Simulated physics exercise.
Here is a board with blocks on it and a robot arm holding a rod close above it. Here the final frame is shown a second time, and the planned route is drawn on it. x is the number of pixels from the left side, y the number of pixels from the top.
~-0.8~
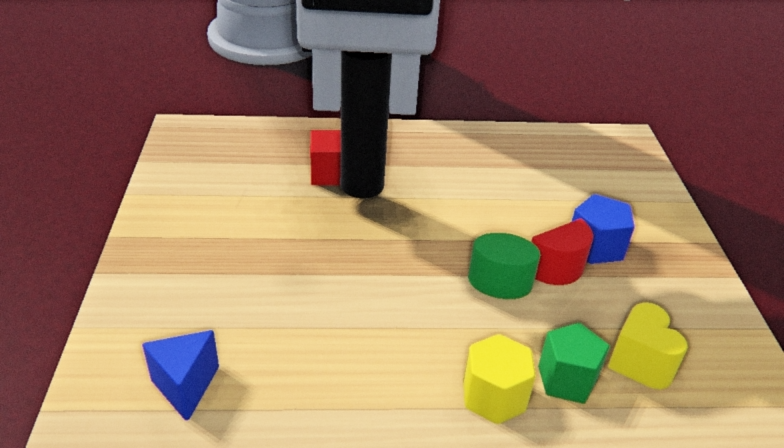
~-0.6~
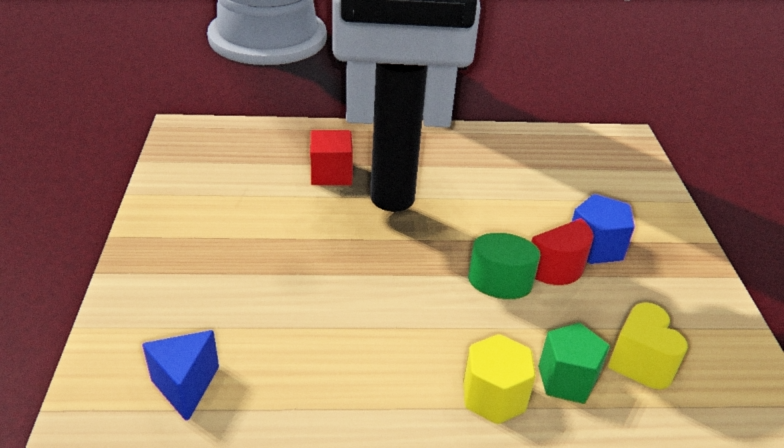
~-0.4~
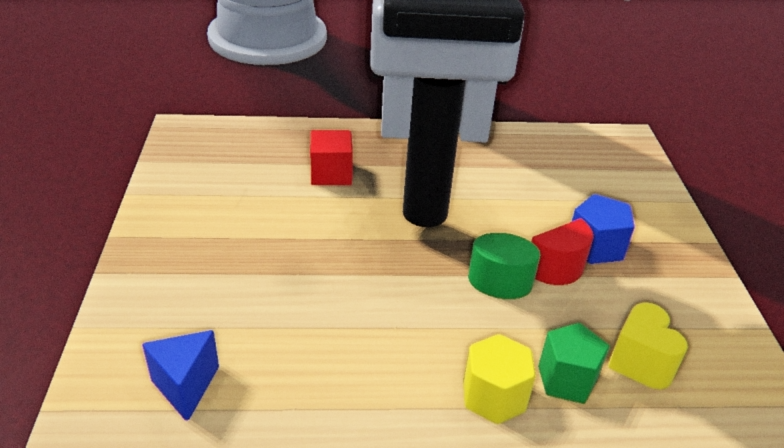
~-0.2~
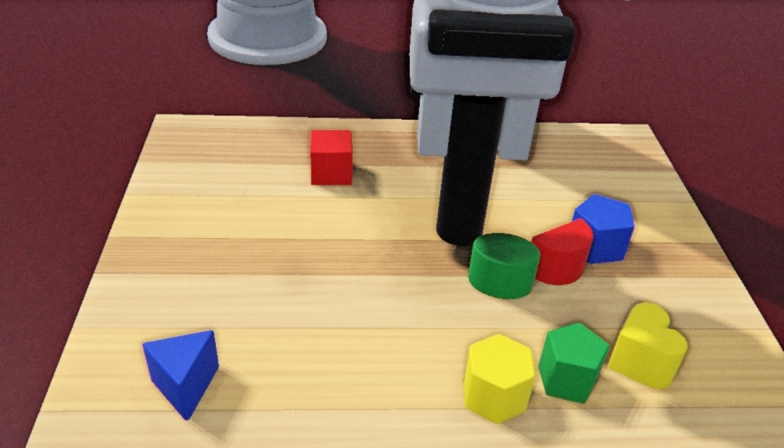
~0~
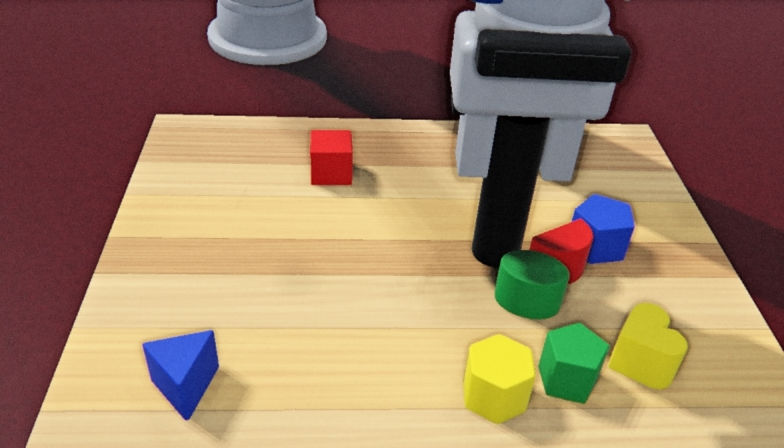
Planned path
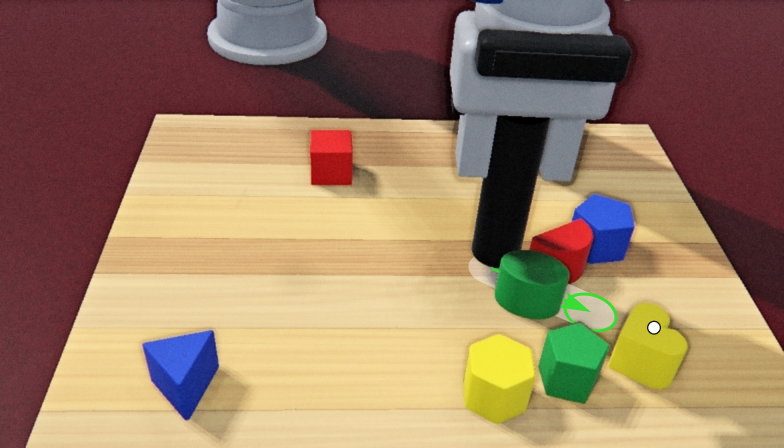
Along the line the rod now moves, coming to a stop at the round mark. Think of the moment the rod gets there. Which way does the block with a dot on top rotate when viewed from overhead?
It spins against the clock.
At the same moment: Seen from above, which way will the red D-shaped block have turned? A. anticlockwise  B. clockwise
The one that fits is A, anticlockwise.
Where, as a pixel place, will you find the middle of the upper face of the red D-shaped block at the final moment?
In the picture, that point is around (619, 246).
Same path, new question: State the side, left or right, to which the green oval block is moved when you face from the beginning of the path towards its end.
Out to the right.
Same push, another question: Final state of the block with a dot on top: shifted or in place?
That block gets shifted.
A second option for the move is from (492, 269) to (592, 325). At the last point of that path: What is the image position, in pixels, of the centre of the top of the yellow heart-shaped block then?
It is going to be at (688, 347).
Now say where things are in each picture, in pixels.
In the first frame, rod tip (362, 186); block tops, green oval block (507, 247); red D-shaped block (568, 236); green five-sided block (579, 345); yellow heart-shaped block (654, 328).
In the second frame, rod (393, 199); blocks unchanged.
In the third frame, rod (425, 214); blocks unchanged.
In the fourth frame, rod (459, 231); blocks unchanged.
In the fifth frame, rod (496, 252); green oval block (535, 266); red D-shaped block (568, 236); green five-sided block (579, 345); yellow heart-shaped block (654, 328).
Path on the board, from (492, 269) to (590, 312); the dot is on the yellow heart-shaped block.
What follows on the original path. Halfway along, rod (545, 273); green oval block (579, 294), turned 20° clockwise; red D-shaped block (599, 240), turned 30° anticlockwise.
At the end, rod (596, 296); green oval block (613, 322), turned 60° clockwise; red D-shaped block (619, 246), turned 75° anticlockwise; green five-sided block (578, 349); yellow heart-shaped block (672, 340), turned 30° anticlockwise.
